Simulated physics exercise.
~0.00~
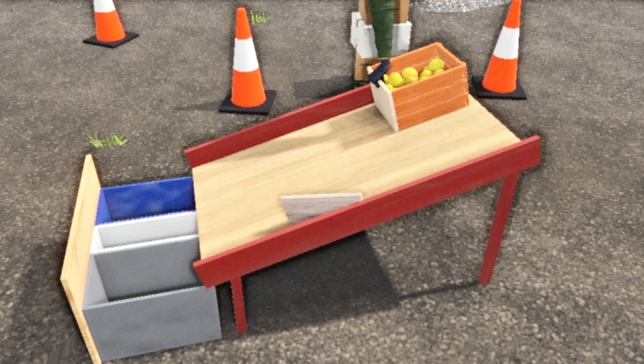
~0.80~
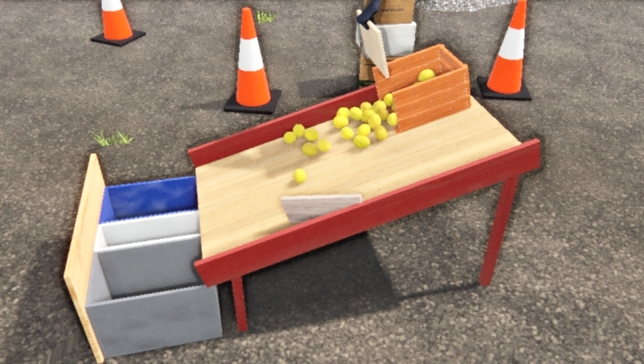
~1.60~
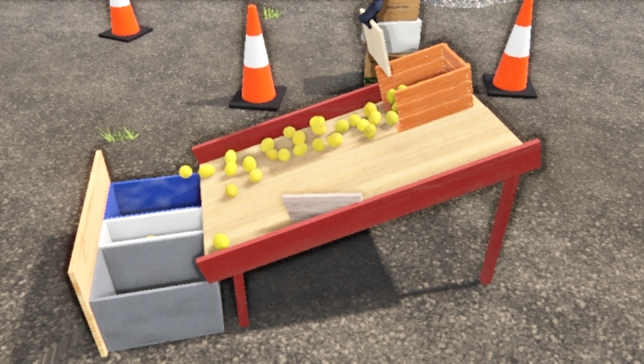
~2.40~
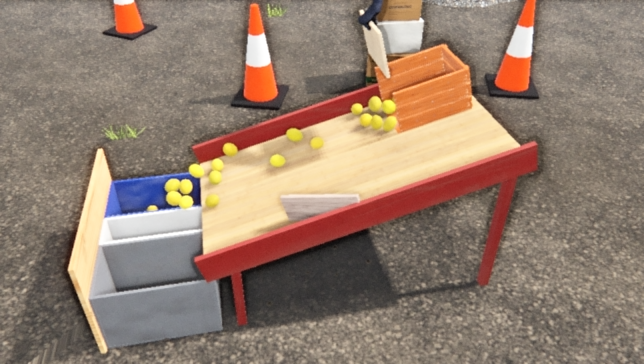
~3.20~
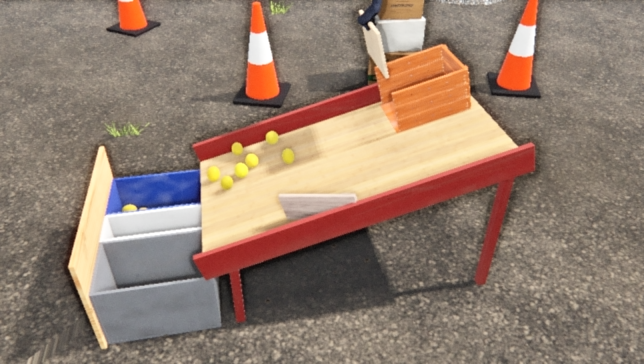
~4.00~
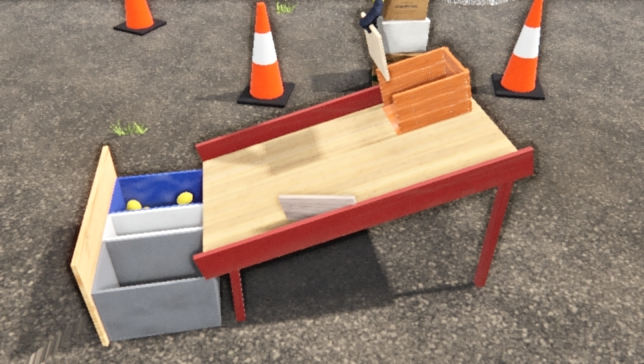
A sloping wooden table with red rails stands on grey asphalt, seen from above, with an orange pen of yellow lemons at its upper right end. Three containers wait side by side at the lower left, a blue bin farthest away, a white tote in the middle and a grey tub nearest, while traffic cones stand behind. The pale gate rises and the lemons spill out, rolling left and spreading past a small angled board. Many drop into the blue bin, and the last stragglers follow. Finally the slope is bare, with a few lemons showing in the blue bin.
